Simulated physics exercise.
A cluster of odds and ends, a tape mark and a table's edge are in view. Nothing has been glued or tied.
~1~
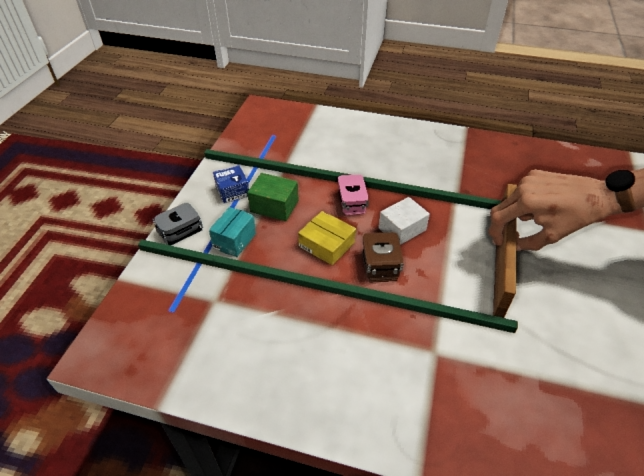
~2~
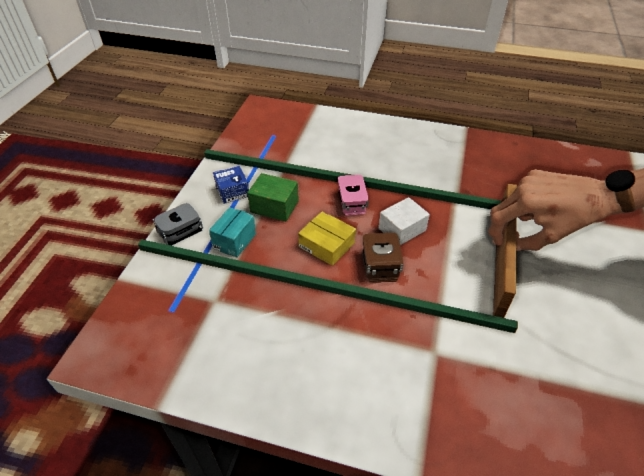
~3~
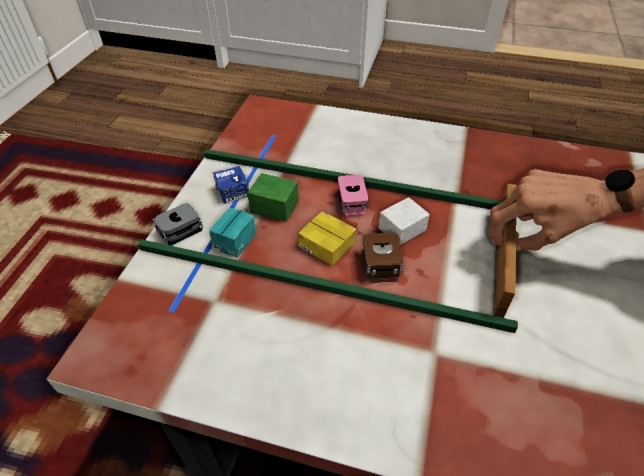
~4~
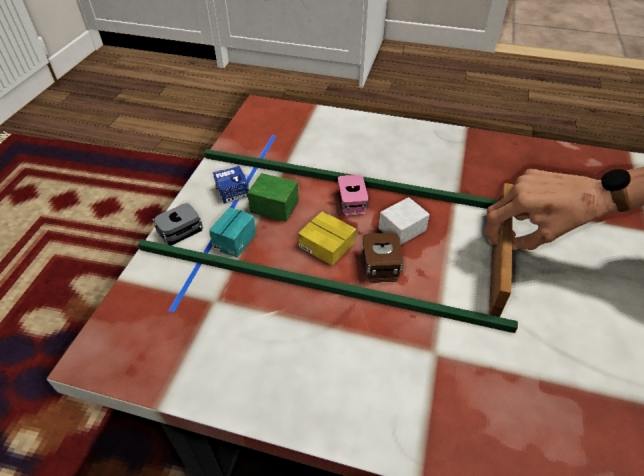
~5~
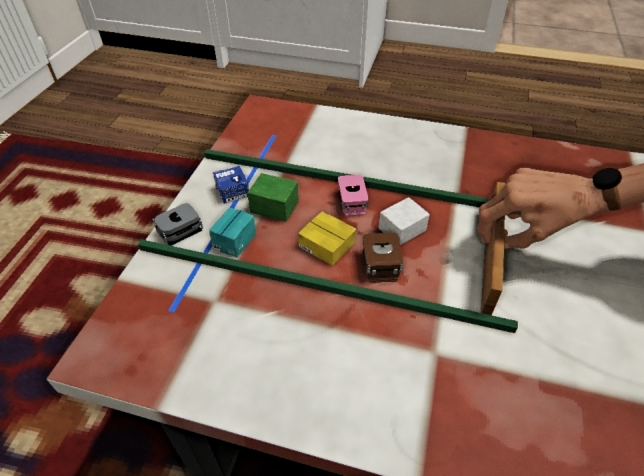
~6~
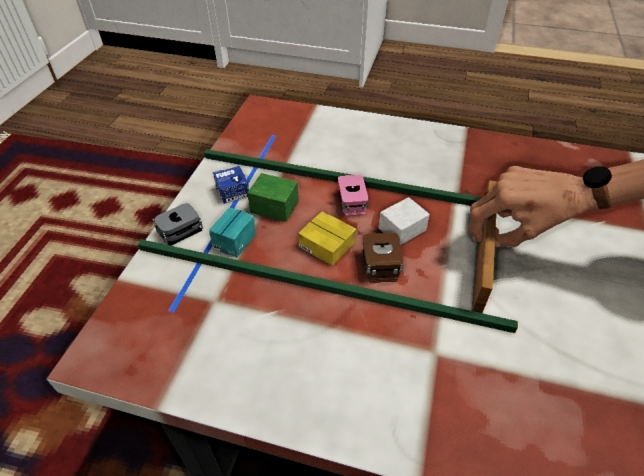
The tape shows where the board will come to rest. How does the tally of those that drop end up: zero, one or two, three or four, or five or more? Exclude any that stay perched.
The tally ends at three or four.
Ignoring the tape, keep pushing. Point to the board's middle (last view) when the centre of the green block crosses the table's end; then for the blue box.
I'd put it close to (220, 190), and close to (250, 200) for the other one.
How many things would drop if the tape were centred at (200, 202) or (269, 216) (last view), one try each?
Respectively 5 and 1.
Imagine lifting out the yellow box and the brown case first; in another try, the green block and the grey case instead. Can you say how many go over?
The counts: 1 and 1.
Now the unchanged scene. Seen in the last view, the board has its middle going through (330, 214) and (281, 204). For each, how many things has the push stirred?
Tally: 5; 8.
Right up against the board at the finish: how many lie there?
The count in contact is 3.
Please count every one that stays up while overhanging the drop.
2 overhanging.
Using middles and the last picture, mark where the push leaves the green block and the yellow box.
In the last picture the green block sits at (188, 185) while the yellow box sits at (171, 212).
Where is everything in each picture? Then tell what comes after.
In the first frame, grey case (178, 224); blue box (232, 184); turquoise box (233, 232); board (506, 247); tape (232, 208).
In the second frame, blue box (232, 184); yellow box (327, 238).
In the third frame, turquoise box (233, 232); brown case (382, 257).
In the fourth frame, grey case (179, 225); white block (404, 222).
In the fifth frame, blue box (232, 184); green block (274, 197).
In the sixth frame, grey case (179, 225); blue box (232, 184); turquoise box (233, 232); board (486, 243); tape (232, 208).
Soon after, none off yet; grey case at rest near (179, 225); blue box at rest near (232, 184); turquoise box at rest near (233, 232).
At rest, the number that fall off is three or four; fallen, turquoise box, blue box and grey case.
